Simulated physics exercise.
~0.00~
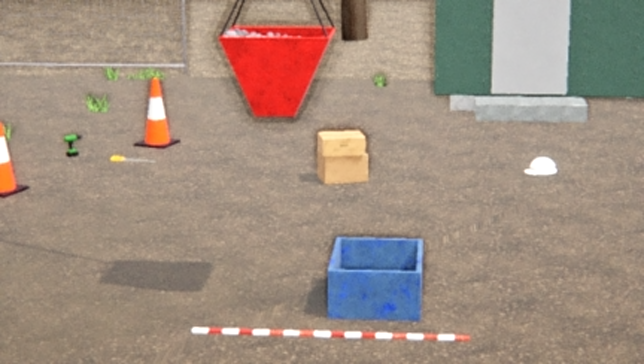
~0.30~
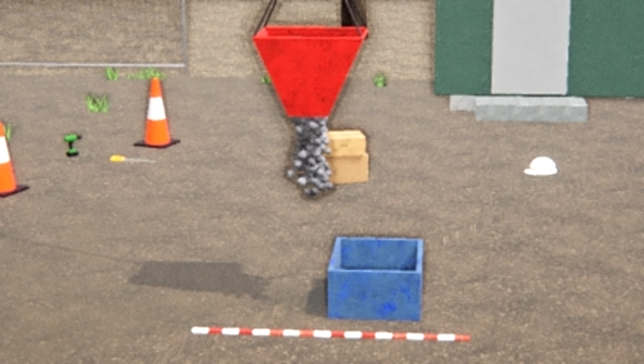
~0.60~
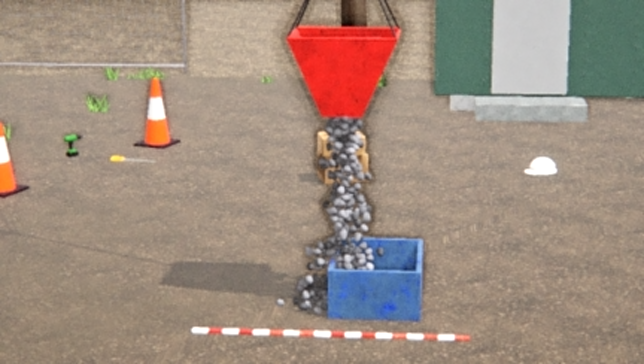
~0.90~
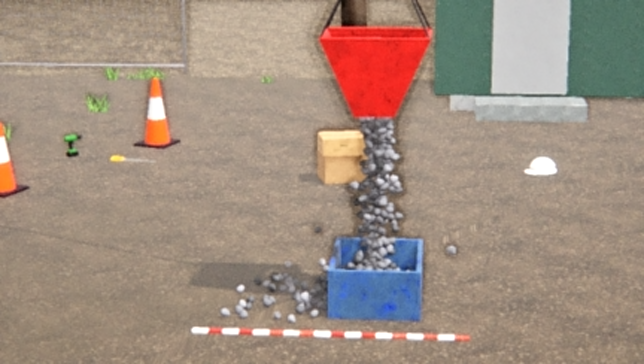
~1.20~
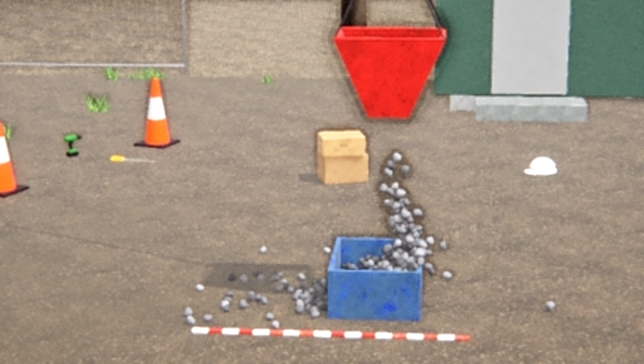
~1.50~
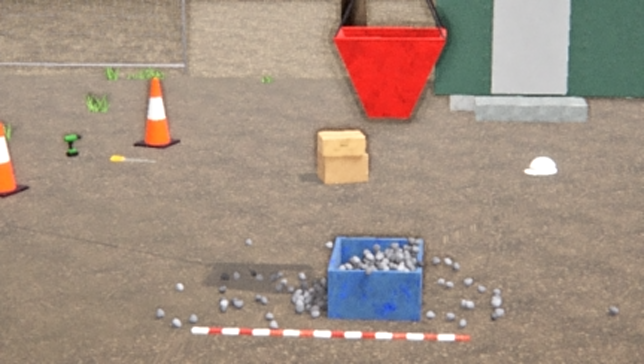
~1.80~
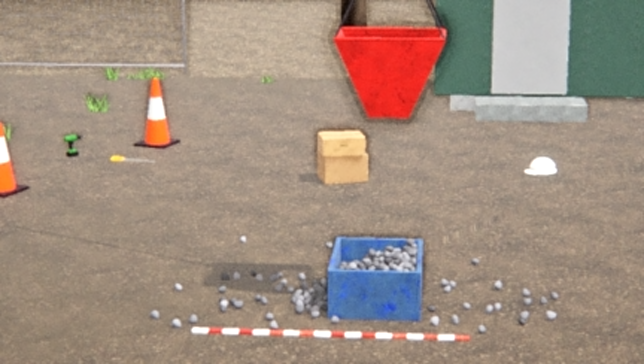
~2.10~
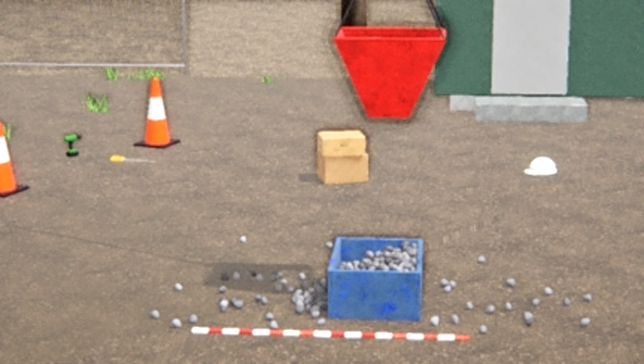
On a dirt yard, a red skip moving right pours grey stones mostly into a blue bin, some scattering on both sides.
